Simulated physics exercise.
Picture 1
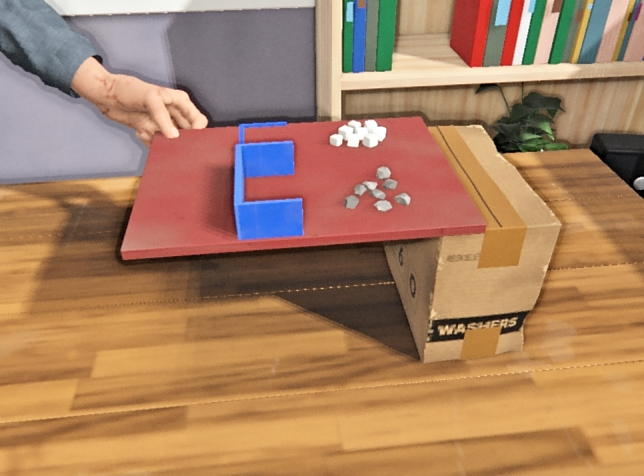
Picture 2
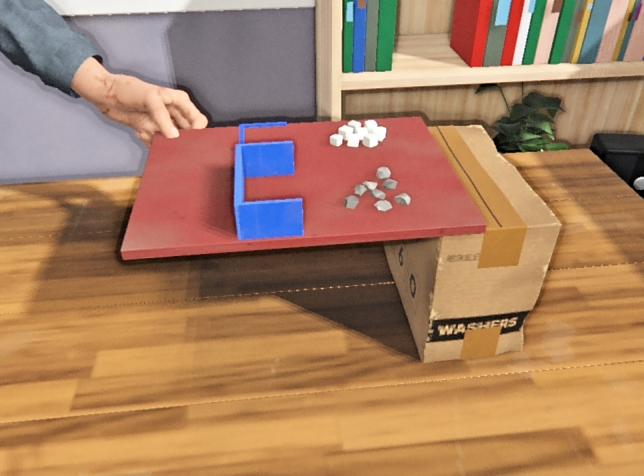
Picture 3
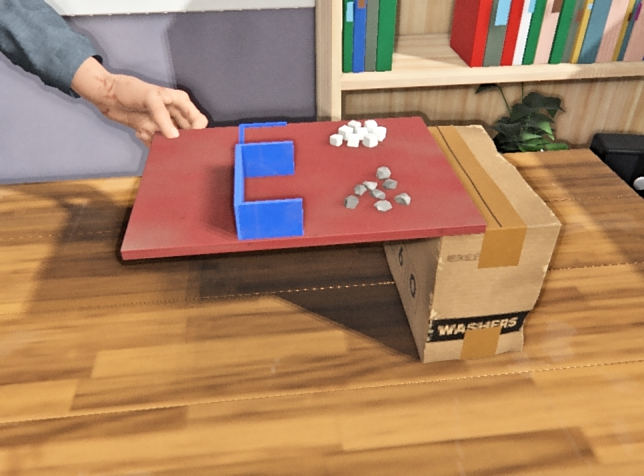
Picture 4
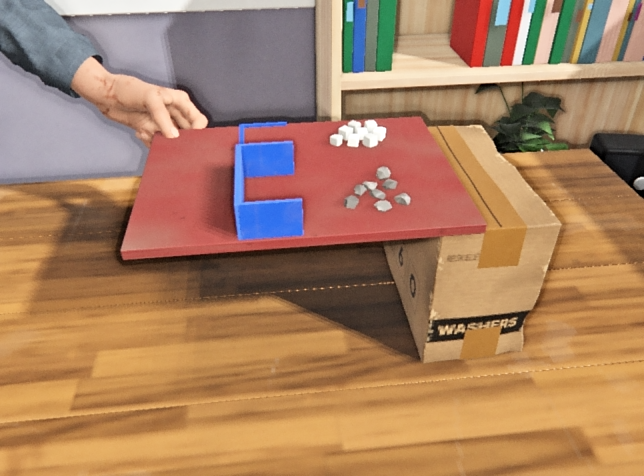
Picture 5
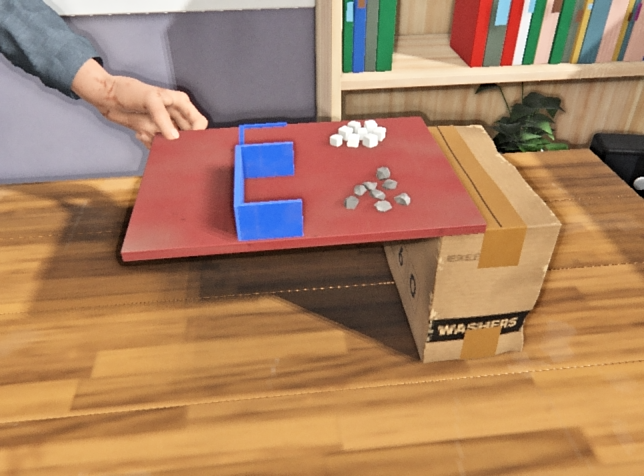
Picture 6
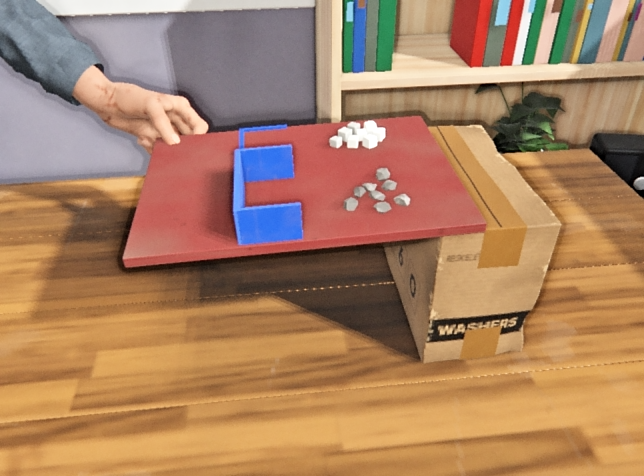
On a wooden table, a hand slightly lowers the left end of a red board.
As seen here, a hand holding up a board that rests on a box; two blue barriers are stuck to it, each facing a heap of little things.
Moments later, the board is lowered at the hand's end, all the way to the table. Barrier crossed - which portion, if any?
One by one: I expect the nearer portion to be kept back by its barrier; I expect the farther portion to end up beyond its barrier.
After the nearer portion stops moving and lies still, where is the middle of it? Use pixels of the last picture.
Once everything settles, its middle is near (289, 287) in the last picture.
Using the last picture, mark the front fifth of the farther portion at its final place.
It ends up centred around (124, 267).
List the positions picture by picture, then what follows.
The first picture shows held end of the board at (134, 249), level; box at (453, 237), tall, over half the board's length; nearer portion at (377, 194), a few bits of gravel; farther portion at (362, 134), a few sugar cubes; nearer bar at (240, 189), taller than the pieces; farther bar at (242, 147), much lower than a piece.
The second picture shows held end of the board at (134, 249), level; farther portion at (362, 134).
The third picture shows held end of the board at (134, 249), level; nearer portion at (377, 194).
The fourth picture shows held end of the board at (134, 249), level; farther portion at (362, 134).
The fifth picture shows held end of the board at (134, 250), level; nearer portion at (377, 195).
The sixth picture shows held end of the board at (135, 256), down by 2°; box at (453, 237); nearer portion at (376, 196), not moving; farther portion at (362, 135), not moving; nearer bar at (239, 194); farther bar at (242, 151).
Then, 0.54 s past the last view, board sloping at 12°; nearer portion where it was; farther portion where it was.
Then, 1.23 s past the last view, board sloping at 25°; nearer portion where it was; farther portion where it was.
Then, 1.96 s past the last view, board sloping at 39°; nearer portion has reached its bar; farther portion all past its bar.
Finally, board resting at 40°; nearer portion gathered behind its bar; farther portion all past its bar.
